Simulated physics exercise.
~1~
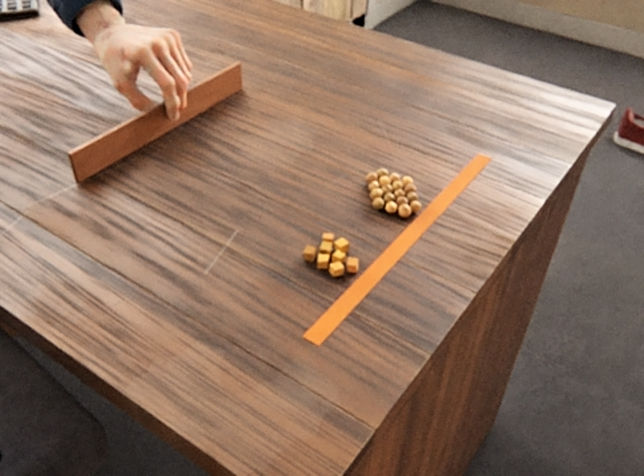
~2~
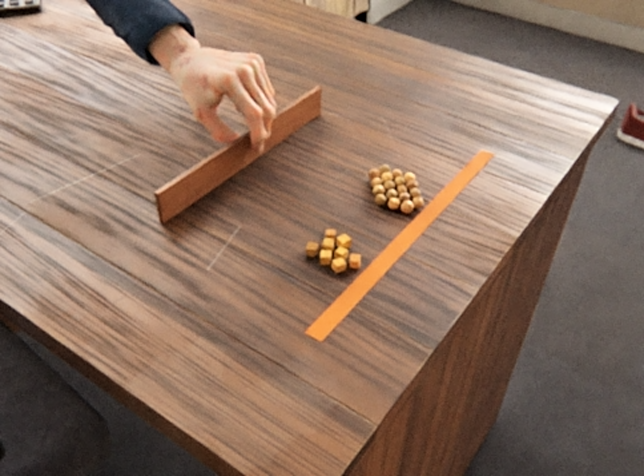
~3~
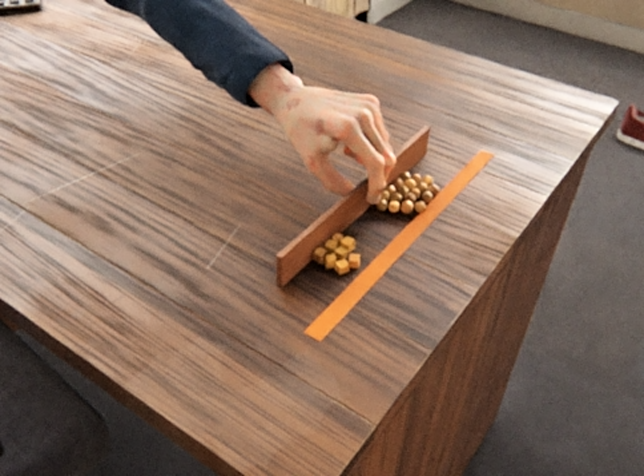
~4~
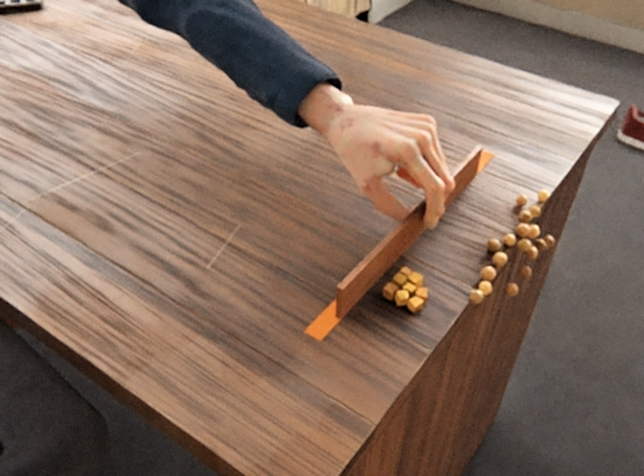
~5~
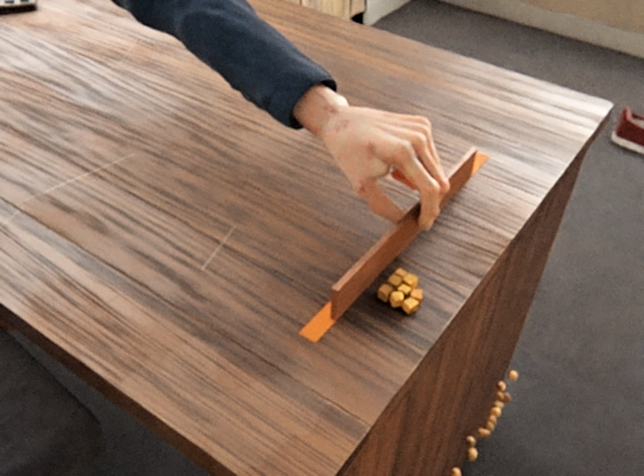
The video shows a hand sliding an upright wooden strip across a table toward two groups of small pieces, pushing them along before stopping at orange tape. The round pieces roll on and fall off the table's edge, while the cube-shaped ones remain on top.
